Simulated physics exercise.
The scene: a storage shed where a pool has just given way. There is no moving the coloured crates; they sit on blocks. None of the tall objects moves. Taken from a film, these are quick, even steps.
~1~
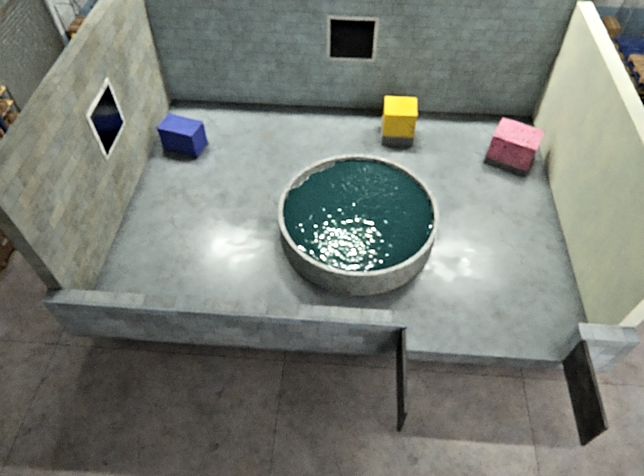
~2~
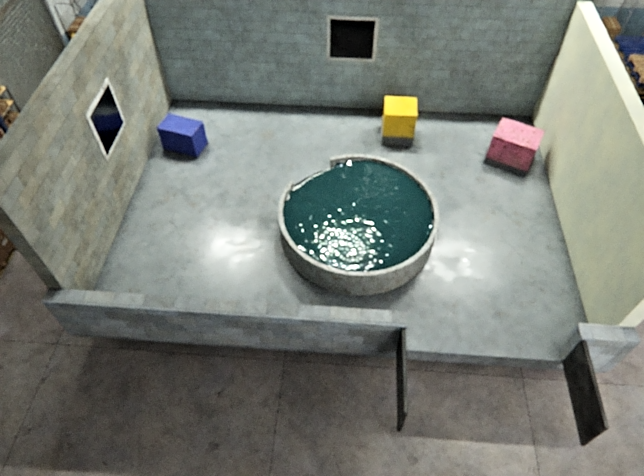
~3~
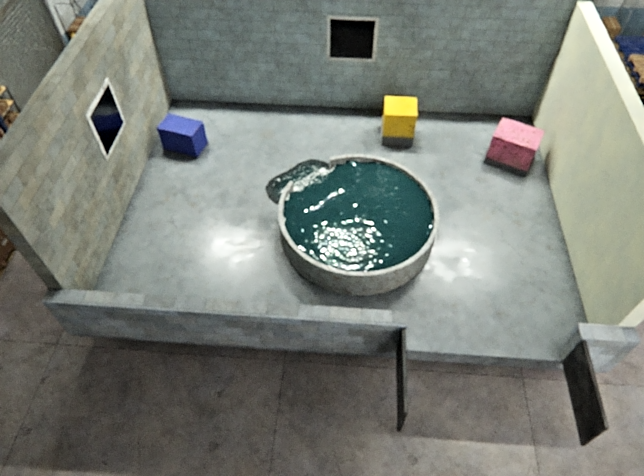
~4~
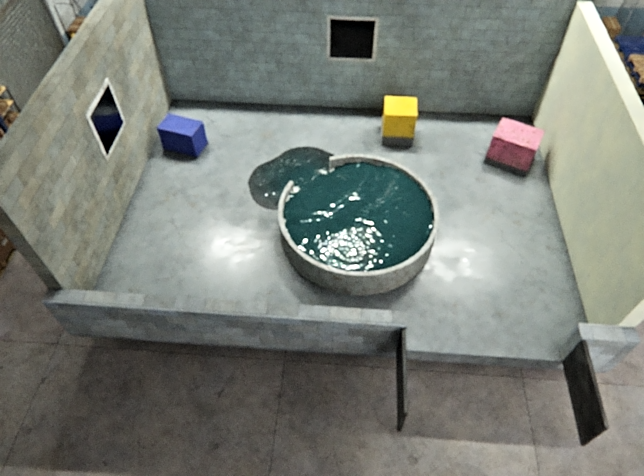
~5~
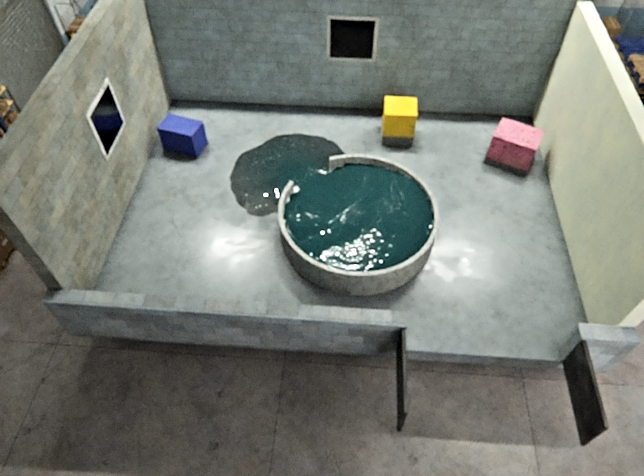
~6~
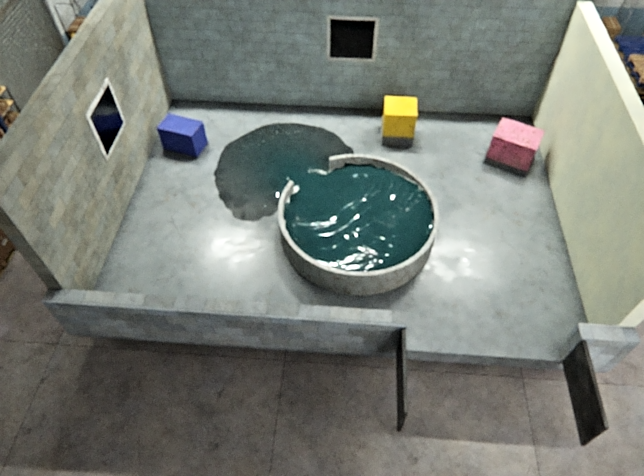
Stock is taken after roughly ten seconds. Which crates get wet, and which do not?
My prediction: The blue crate is within reach; the yellow crate is out of reach; the pink crate is out of reach.
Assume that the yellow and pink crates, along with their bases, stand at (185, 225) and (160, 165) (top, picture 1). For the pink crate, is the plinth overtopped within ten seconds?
The pink crate is flooded.
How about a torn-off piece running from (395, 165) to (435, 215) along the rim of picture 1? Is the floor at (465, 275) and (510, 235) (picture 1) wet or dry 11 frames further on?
Untouched, submerged.
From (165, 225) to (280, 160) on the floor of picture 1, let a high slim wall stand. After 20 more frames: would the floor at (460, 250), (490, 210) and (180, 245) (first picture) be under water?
The first point comes out unwetted, the next unwetted, the last inundated.
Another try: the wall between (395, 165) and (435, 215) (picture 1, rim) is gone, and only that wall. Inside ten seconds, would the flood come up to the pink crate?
As it turns out, pink crate is swamped.
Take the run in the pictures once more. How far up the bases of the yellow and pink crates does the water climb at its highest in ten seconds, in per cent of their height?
Peak levels: Approx. 40 % then 60 %.
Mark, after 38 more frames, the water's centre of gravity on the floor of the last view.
The water's centre sits above (285, 190).
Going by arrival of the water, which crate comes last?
That one's the pink one.
A moment on, water covers 25 % of the floor; the blue crate water round its plinth, the yellow crate not reached, the pink crate not reached.
Next, water covers 30 % of the floor; the blue crate water round its plinth, the yellow crate not reached, the pink crate not reached.
Then, water covers 35 % of the floor; the blue crate water round its plinth, the yellow crate water round its plinth, the pink crate not reached.
Later, water covers 60 % of the floor; the blue crate water round its plinth, the yellow crate water round its plinth, the pink crate water round its plinth.
In the end, water covers 85 % of the floor; the blue crate was topped, the yellow crate stayed above the water, the pink crate stayed above the water.
